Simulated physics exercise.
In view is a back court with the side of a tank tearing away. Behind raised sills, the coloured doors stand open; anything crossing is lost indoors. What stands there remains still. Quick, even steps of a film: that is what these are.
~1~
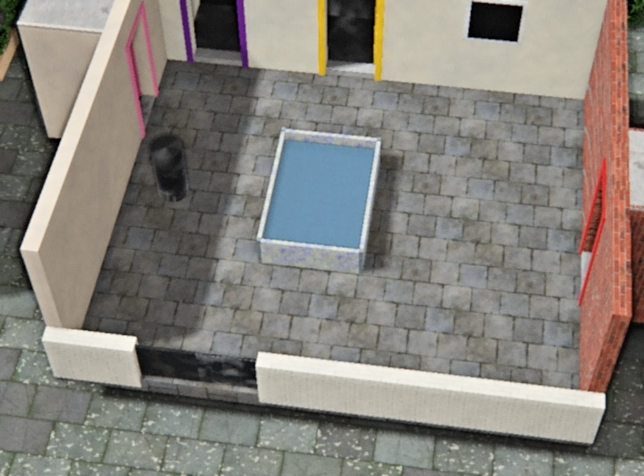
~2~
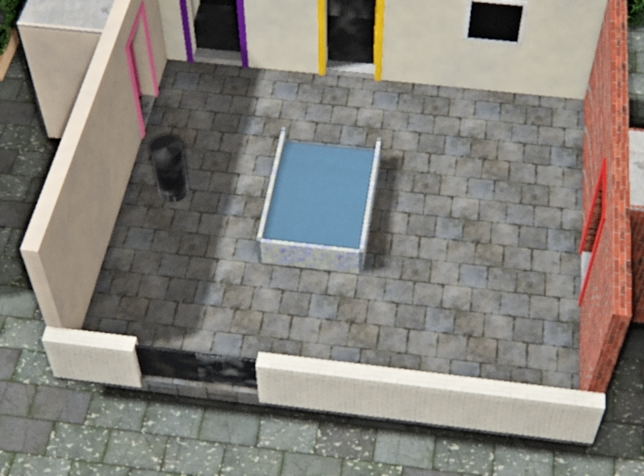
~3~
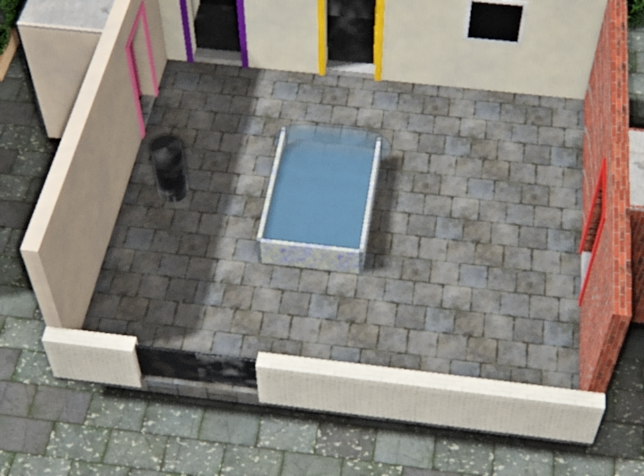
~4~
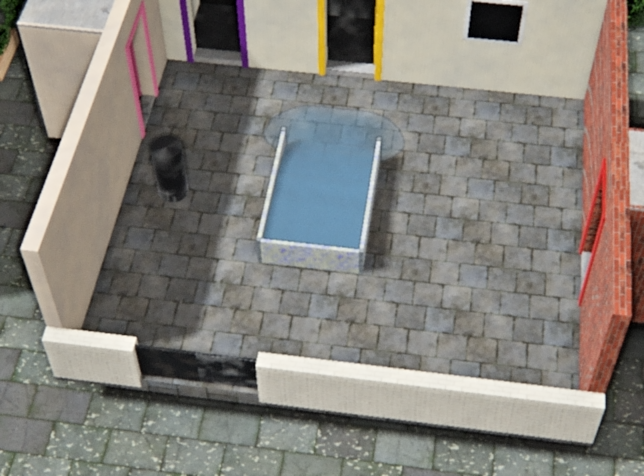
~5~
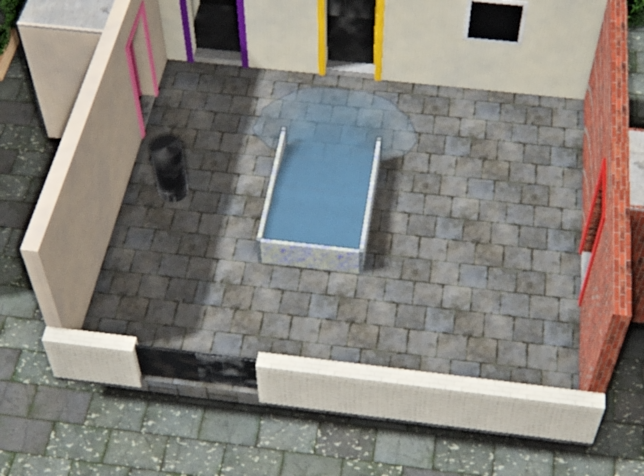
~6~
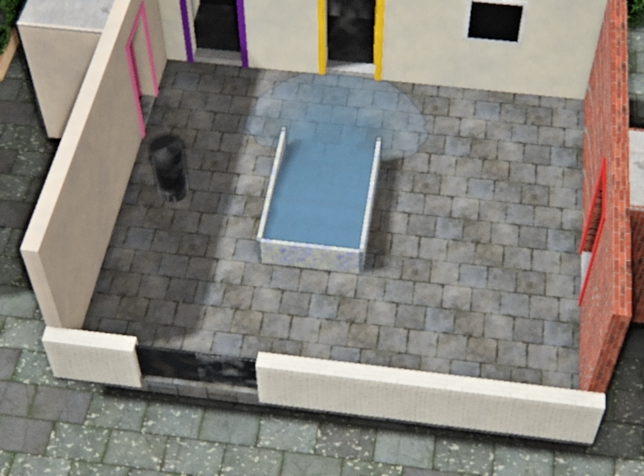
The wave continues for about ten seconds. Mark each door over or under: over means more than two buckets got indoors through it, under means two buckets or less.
Yellow door - over, purple door - under, pink door - over, red door - under.
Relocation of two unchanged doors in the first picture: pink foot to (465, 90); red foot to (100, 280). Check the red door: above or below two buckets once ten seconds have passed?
My reading: Red holds.
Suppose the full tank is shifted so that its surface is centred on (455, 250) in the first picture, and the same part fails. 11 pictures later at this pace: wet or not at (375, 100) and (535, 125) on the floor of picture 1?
Point 1: Soaked through; point 2: Soaked through.
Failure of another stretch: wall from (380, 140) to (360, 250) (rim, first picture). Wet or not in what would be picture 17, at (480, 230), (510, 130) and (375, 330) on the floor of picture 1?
So: Wetted, then wetted, then spared.
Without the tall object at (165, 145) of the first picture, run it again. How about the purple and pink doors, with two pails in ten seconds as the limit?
Purple door: Does not flood; pink door: Gets flooded.
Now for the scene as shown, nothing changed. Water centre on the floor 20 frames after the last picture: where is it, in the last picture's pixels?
I reckon somewhere around (332, 136).
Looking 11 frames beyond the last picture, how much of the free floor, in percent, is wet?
About 15 in a hundred.
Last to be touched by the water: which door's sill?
Answer - the red door.
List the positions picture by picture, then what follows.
The tank at (321, 191) is whole and still, in the first picture.
Water pours out on the tank's far side and has run to a hidden place, in the second picture.
The front is at a hidden place, out from the gap on the tank's far side, in the third picture.
Water pours out on the tank's far side and has run to (276, 122), in the fourth picture.
Water pours out on the tank's far side and has run to (307, 92), in the fifth picture.
The front is at (377, 80), out from the gap on the tank's far side, in the sixth picture.
A moment on, water covers 15 % of the floor; the yellow door over two buckets in, the purple door not reached, the pink door not reached, the red door not reached.
Next, water covers 15 % of the floor; the yellow door over two buckets in, the purple door wet at the sill, nothing in, the pink door not reached, the red door not reached.
Then, water covers 30 % of the floor; the yellow door far over two buckets in, the purple door wet at the sill, nothing in, the pink door under two buckets in, the red door not reached.
Later, water covers 50 % of the floor; the yellow door far over two buckets in, the purple door wet at the sill, nothing in, the pink door over two buckets in, the red door wet at the sill, nothing in.
In the end, water covers 85 % of the floor; the yellow door far over two buckets in, the purple door wet at the sill, nothing in, the pink door over two buckets in, the red door wet at the sill, nothing in.
